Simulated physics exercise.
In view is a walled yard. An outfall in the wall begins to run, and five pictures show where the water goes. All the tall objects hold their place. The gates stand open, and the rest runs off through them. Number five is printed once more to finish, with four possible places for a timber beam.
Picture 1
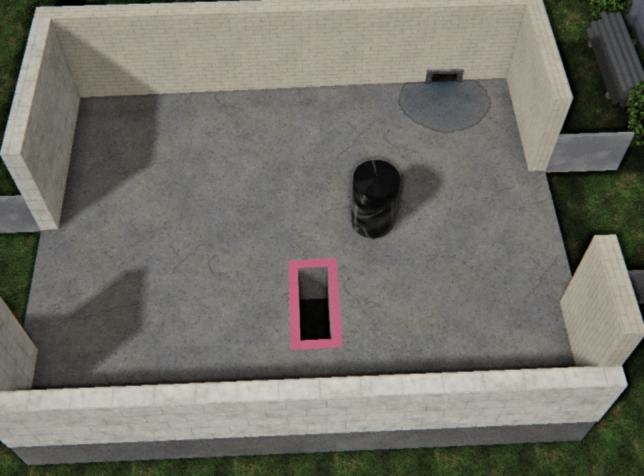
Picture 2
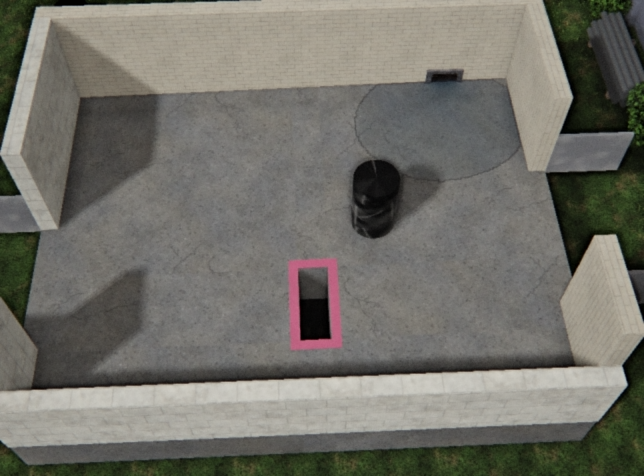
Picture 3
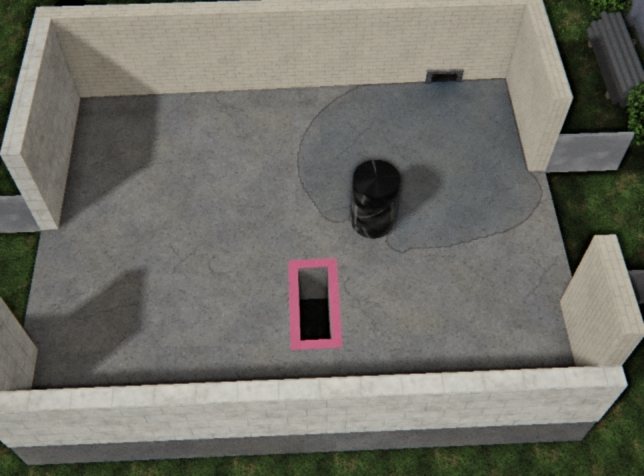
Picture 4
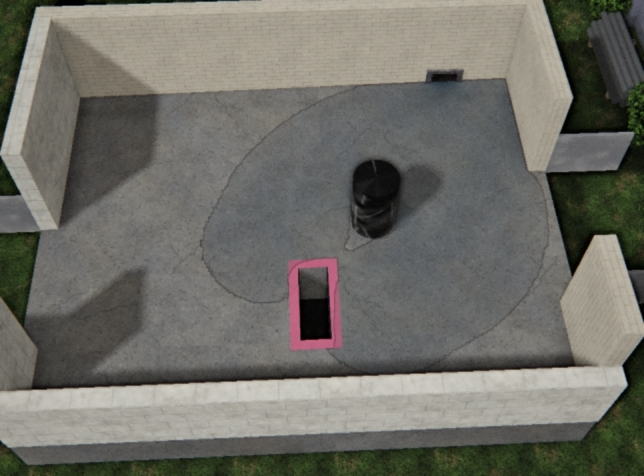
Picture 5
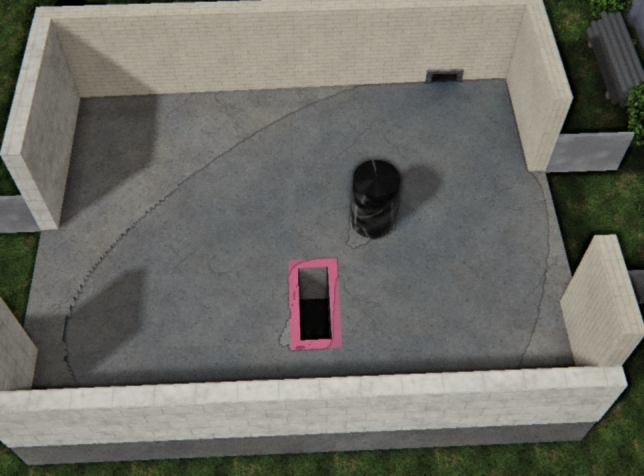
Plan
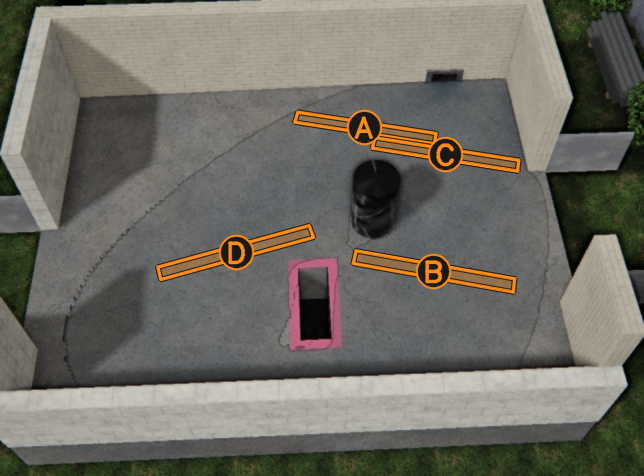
Water spread from an outlet in the back wall across a walled yard's grey floor, passing around a black barrel-like object, then reached the pink-edged opening and covered much of the ground toward the left.
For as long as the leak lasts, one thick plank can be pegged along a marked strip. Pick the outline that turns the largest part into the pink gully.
The best position is D.
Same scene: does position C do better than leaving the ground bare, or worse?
Position C is worse.
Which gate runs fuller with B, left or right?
The left one.
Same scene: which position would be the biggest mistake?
C.
In orange, A from (296, 117) to (435, 138); B from (354, 257) to (513, 285); C from (373, 142) to (518, 165); D from (159, 273) to (311, 231).
With A, about 13 % of the stream goes into the pink gully, about 86 % out by the gates.
With B, about 8 % of the stream goes into the pink gully, about 92 % out by the gates.
With C, about 2 % of the stream goes into the pink gully, about 97 % out by the gates.
With D, about 19 % of the stream goes into the pink gully, about 80 % out by the gates.
